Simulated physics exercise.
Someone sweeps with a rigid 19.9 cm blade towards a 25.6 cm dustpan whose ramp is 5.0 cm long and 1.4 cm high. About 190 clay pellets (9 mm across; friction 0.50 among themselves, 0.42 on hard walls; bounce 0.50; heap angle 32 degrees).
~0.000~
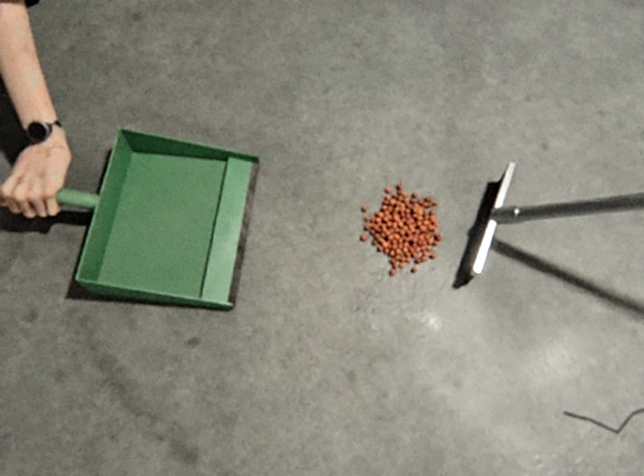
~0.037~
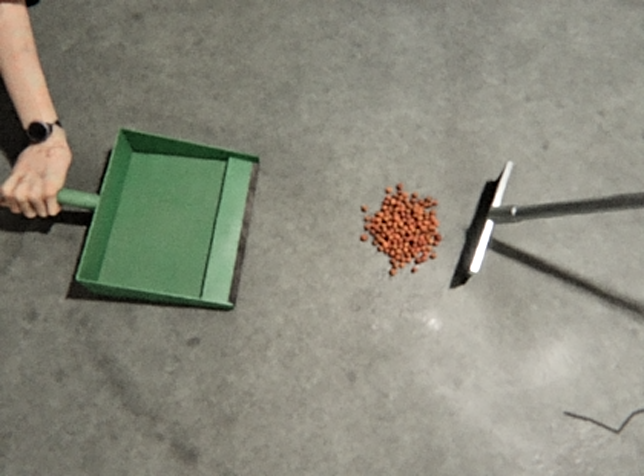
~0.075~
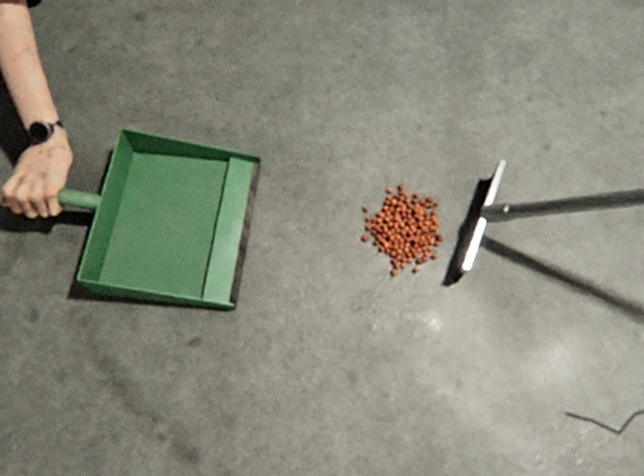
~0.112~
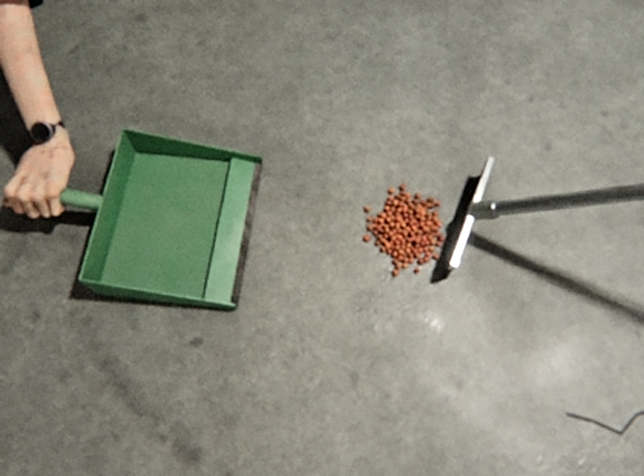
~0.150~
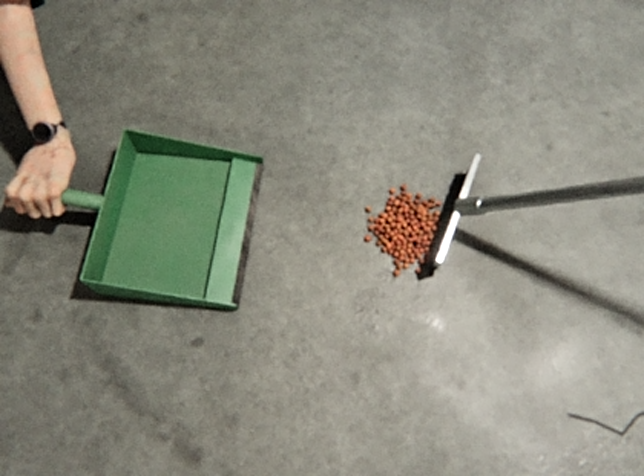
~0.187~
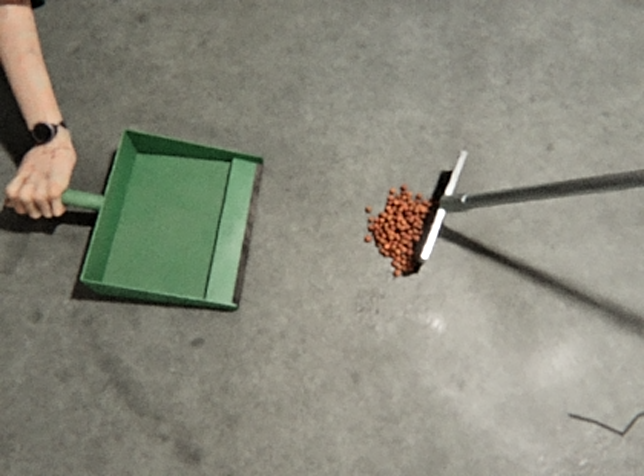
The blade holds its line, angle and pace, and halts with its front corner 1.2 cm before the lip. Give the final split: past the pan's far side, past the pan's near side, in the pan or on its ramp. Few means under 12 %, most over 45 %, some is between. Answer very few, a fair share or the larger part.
Far side a fair share, near side very few, pan a fair share.
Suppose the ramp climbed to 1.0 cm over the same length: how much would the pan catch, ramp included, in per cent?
Then about 30 per cent.
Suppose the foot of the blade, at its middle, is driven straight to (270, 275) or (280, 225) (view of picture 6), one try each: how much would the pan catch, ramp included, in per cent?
About 0 and 15 per cent.
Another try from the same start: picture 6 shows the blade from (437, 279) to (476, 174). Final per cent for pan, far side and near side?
Pan 0, far 5, near 0.
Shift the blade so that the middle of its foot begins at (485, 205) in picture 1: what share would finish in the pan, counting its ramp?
Some 15 per cent.
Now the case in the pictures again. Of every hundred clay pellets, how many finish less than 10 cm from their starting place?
Roughly 0 per cent.
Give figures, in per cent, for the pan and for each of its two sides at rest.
Far side 25; near side 0; pan 25.
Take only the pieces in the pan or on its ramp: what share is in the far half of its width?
Roughly 100 per cent.
After 0.40 s, middle of the blade 17 cm from the lip; 0 % over the lip, far side 10 %, near side 0 %.
After 0.54 s, middle of the blade 8 cm from the lip; 0 % over the lip, far side 20 %, near side 0 %.
Then, at 0.80 s, middle of the blade 4 cm from the lip; 25 % over the lip, far side 25 %, near side 0 %.
By 1.2 s all is still; far side 25 %, near side 0 %, pan 25 %, in front of the lip or behind the blade 45 %.
